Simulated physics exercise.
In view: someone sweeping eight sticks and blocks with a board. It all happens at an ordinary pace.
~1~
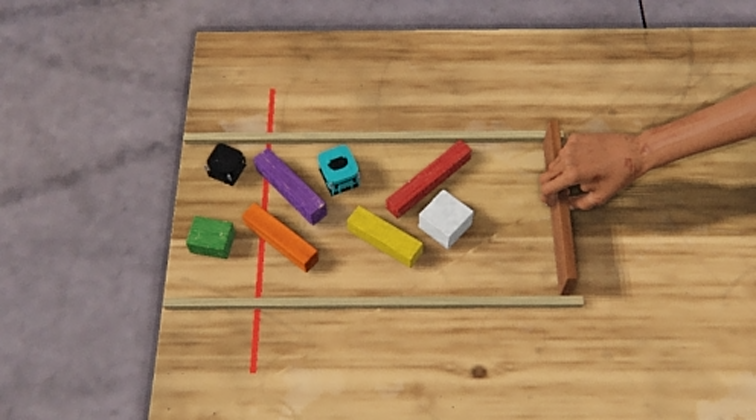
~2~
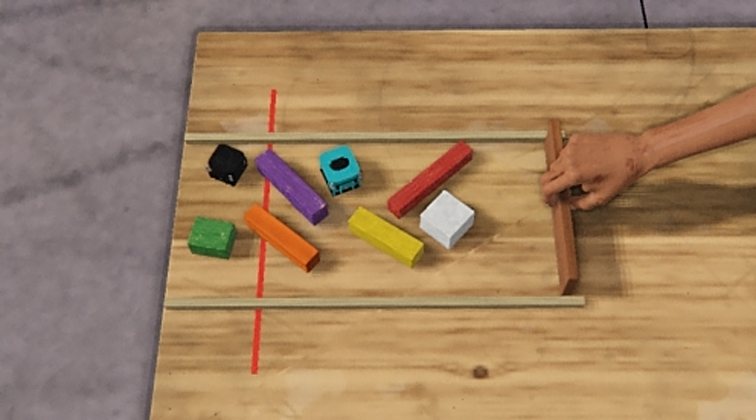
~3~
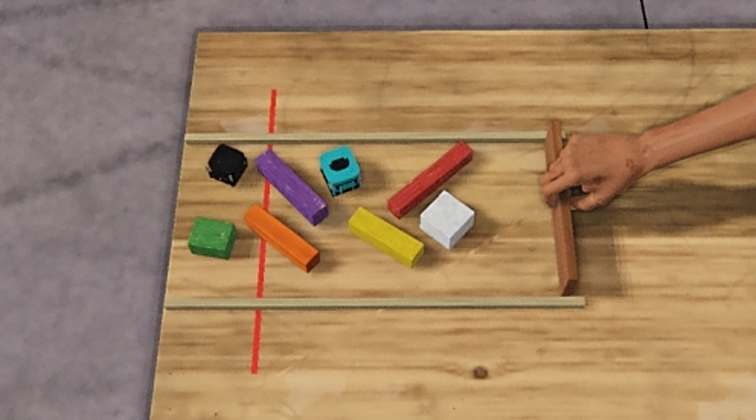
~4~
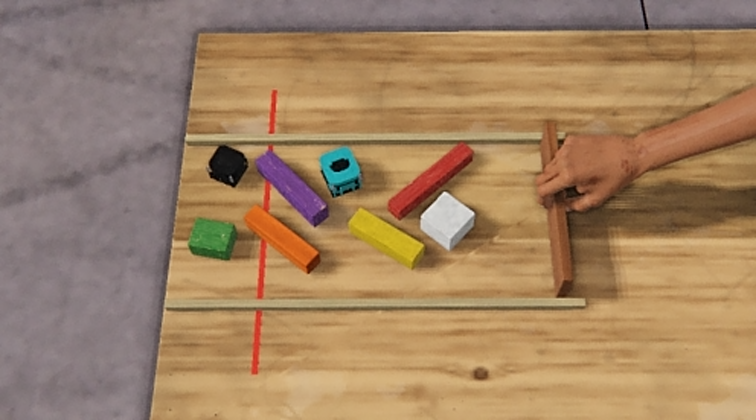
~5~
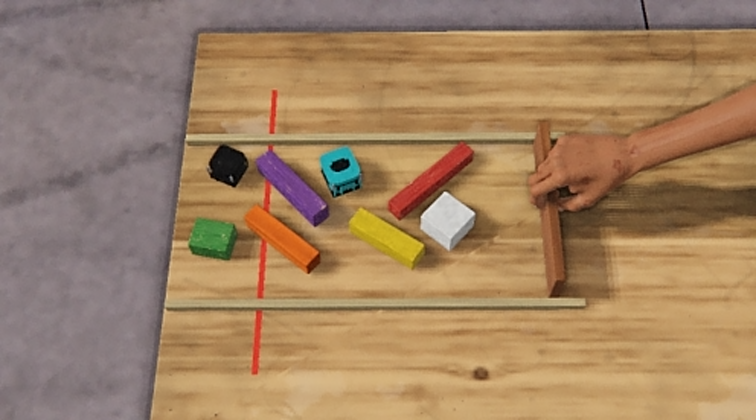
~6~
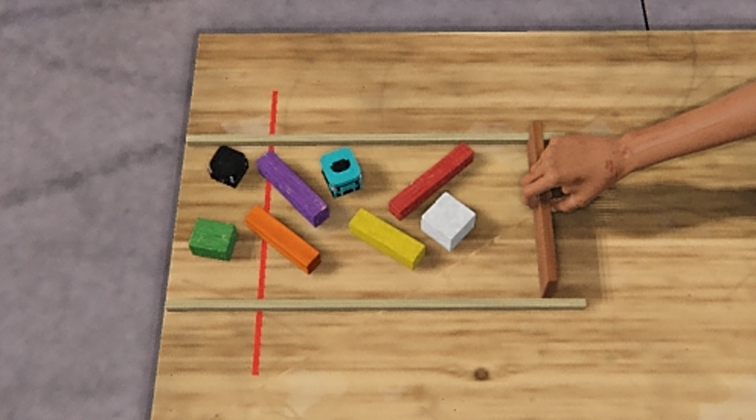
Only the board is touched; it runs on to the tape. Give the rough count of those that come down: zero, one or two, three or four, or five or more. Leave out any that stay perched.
Outcome: The number that fall off is one or two.
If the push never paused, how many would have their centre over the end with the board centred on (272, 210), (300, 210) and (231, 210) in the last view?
It would be 2, 0 and 3.
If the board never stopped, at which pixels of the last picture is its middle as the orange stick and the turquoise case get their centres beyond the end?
Near (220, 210) and (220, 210).
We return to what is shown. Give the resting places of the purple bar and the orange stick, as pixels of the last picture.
The purple bar stops around (194, 179); the orange stick around (188, 262).
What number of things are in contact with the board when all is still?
That makes 3.
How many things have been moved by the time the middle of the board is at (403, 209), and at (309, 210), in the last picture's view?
By then 4, and 8.
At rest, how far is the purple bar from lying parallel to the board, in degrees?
Roughly 5° out of line.
Early on, none off yet; green block at rest near (214, 240); black case at rest near (229, 167); orange stick at rest near (283, 240).
A while later, none off yet; green block travelled a little near (191, 244); black case travelled about its own width near (209, 170); orange stick travelled about its own width near (222, 257).
Finally, the number that fall off is one or two; lost, black case and green block.
